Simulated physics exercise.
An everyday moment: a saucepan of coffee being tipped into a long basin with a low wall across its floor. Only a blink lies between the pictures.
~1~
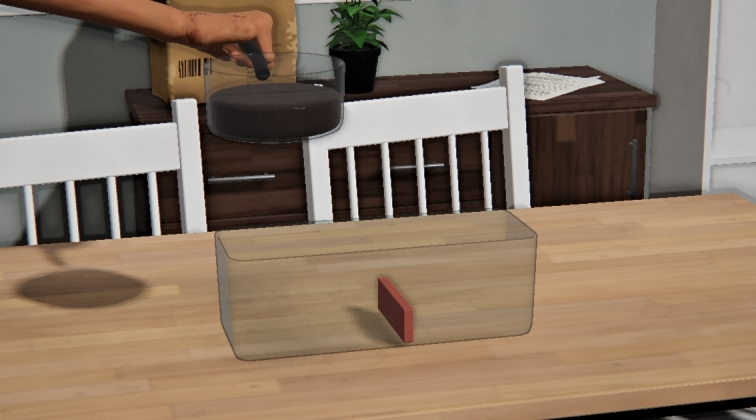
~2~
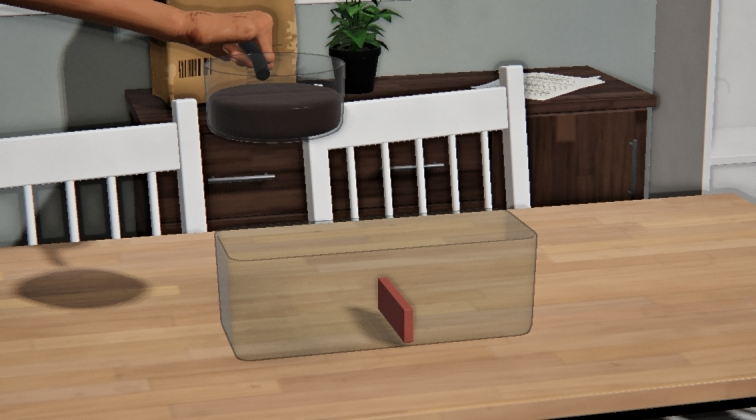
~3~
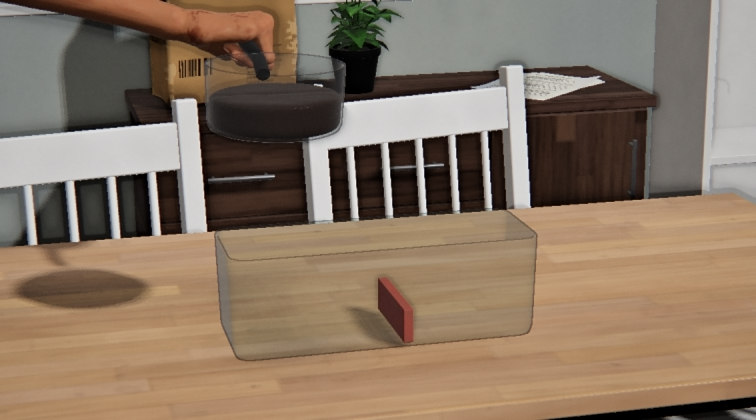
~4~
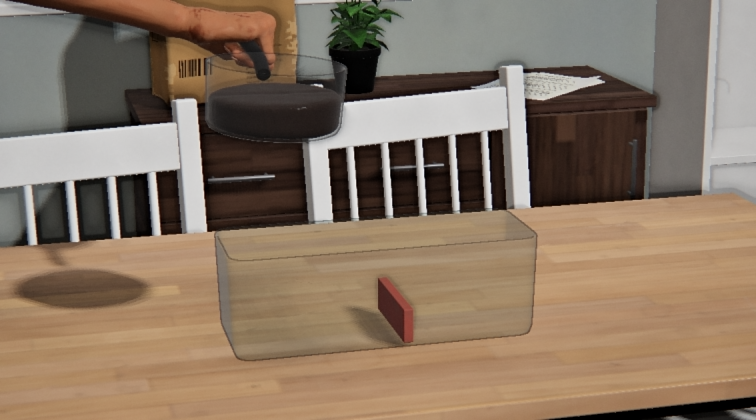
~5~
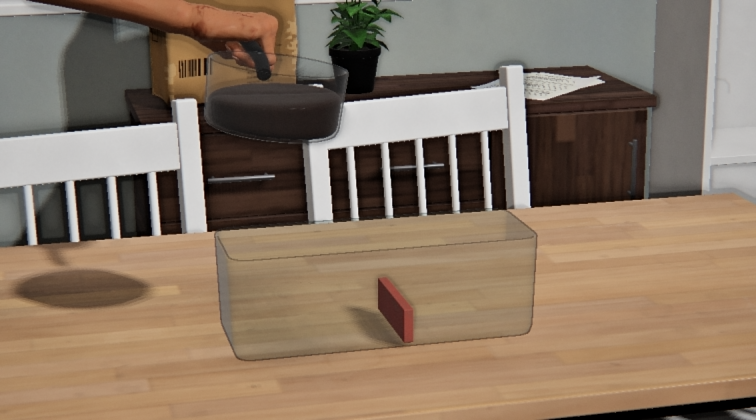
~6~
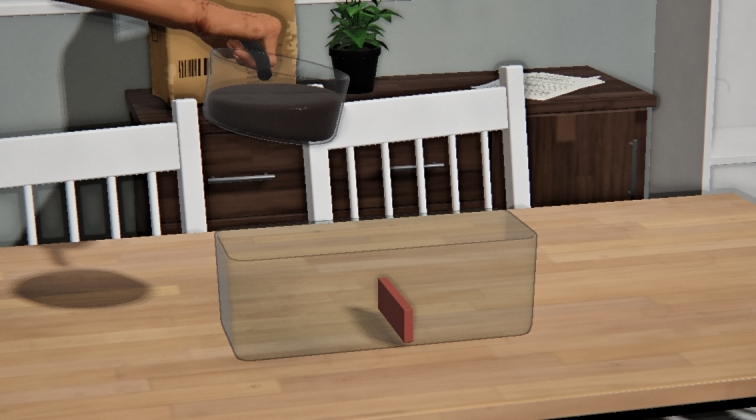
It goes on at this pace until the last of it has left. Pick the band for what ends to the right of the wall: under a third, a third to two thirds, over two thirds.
In the end between a third and two thirds is right of the wall.
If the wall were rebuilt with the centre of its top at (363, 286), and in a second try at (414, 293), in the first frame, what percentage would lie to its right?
Near 75 % and 15 %.
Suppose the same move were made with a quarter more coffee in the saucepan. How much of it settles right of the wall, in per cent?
Roughly 55 in a hundred.
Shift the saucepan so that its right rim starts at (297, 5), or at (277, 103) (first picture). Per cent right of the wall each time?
The first gives 5 %, the second 5 %.
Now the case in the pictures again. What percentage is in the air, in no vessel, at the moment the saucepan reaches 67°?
Some 30 per cent.
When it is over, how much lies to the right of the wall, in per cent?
It comes to 40 per cent or so.
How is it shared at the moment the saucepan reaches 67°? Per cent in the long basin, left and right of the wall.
Some 5 per cent left and 0 right.
A moment on, the saucepan is tipped part way and 62 per cent is still to pour, 4 is left of the wall and 2 right of it.
Next, the saucepan is tipped right over and 11 per cent is still to pour, 35 is left of the wall and 41 right of it.
Then the saucepan is tipped right over and 0 per cent is still to pour, 56 is left of the wall and 42 right of it.
Later the saucepan is tipped right over and 0 per cent is still to pour, 56 is left of the wall and 42 right of it.
In the end 56 per cent lies left of the wall, 42 right of it and 1 outside.
